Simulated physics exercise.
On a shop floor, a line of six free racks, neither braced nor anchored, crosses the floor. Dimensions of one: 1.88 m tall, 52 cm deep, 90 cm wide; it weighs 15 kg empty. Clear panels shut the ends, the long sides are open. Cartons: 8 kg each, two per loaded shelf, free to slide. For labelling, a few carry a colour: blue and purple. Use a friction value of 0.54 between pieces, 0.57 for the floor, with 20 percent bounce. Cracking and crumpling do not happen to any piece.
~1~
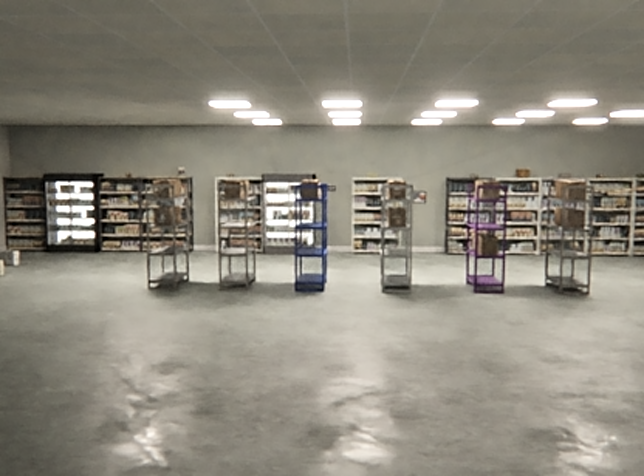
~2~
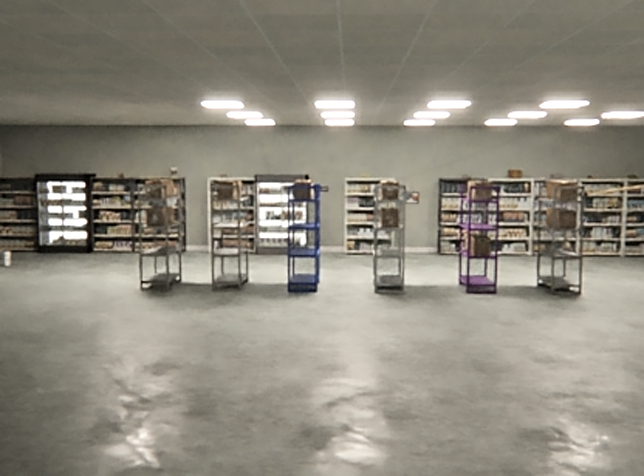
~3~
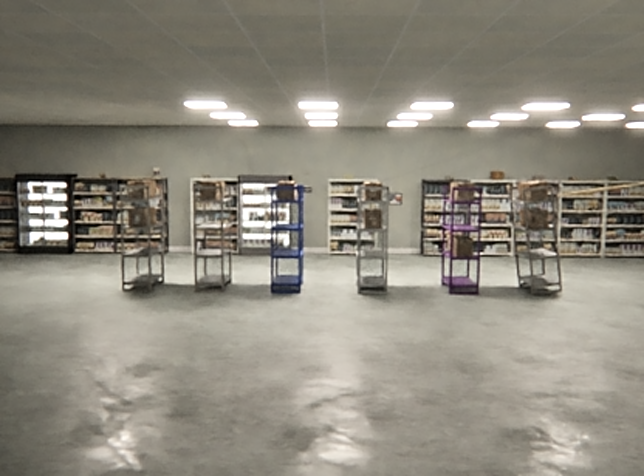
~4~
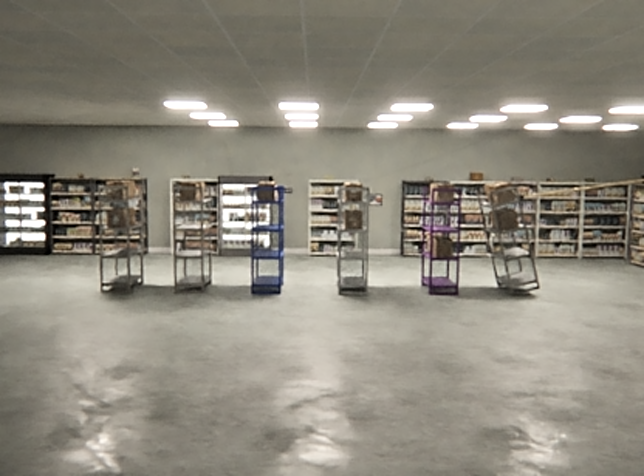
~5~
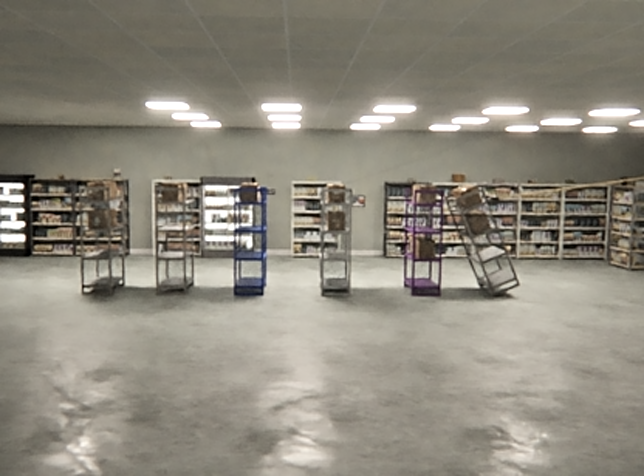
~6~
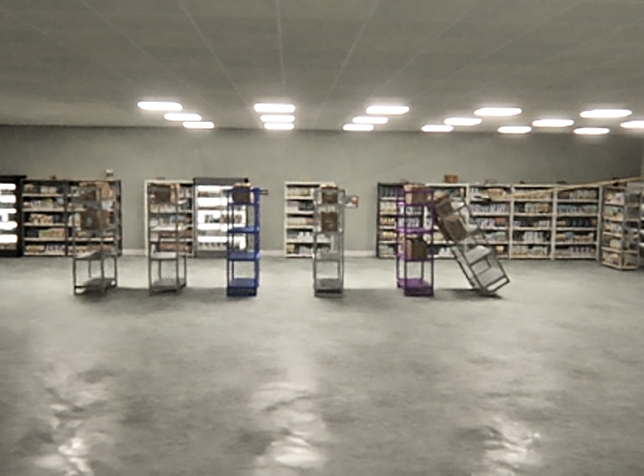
At first, six open racks, one blue and one purple, stand upright in a row across a shop floor as the view pans slightly right. Then the rightmost grey rack begins leaning left, tilting steadily further until its upper part overlaps the purple rack, while the others stay upright.
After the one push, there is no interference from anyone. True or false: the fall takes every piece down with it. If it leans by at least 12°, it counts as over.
True.
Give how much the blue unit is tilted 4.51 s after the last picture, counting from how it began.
Measured against how it began, the tilt is near 70 degrees.
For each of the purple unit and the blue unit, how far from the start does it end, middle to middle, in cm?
The purple one ends 100 cm from its start and the blue one 110 cm.
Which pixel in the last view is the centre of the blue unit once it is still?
In the last picture it sits at roughly (184, 256).
Then, 0.73 s on from the sixth picture, 4 cartons spilt or dropped; 1 of the 5 other units over; purple unit tipped 22°.
Then, 1.81 s on from the sixth picture, 8 cartons spilt or dropped; 2 of the 5 other units over; purple unit tipped 58°.
Then, 3.43 s on from the sixth picture, 14 cartons spilt or dropped; 4 of the 5 other units over; purple unit tipped 71°; blue unit tipped 46°.
Then, 4.51 s on from the sixth picture, 20 cartons spilt or dropped; 5 of the 5 other units over; purple unit tipped 71°; blue unit tipped 70°.
Finally, 20 cartons spilt or dropped; 5 of the 5 other units over; blue unit tipped 71°; purple unit tipped 71°. Not one is left standing. Seen by the last camera, middles, blue unit near (184, 256), purple unit near (364, 263).
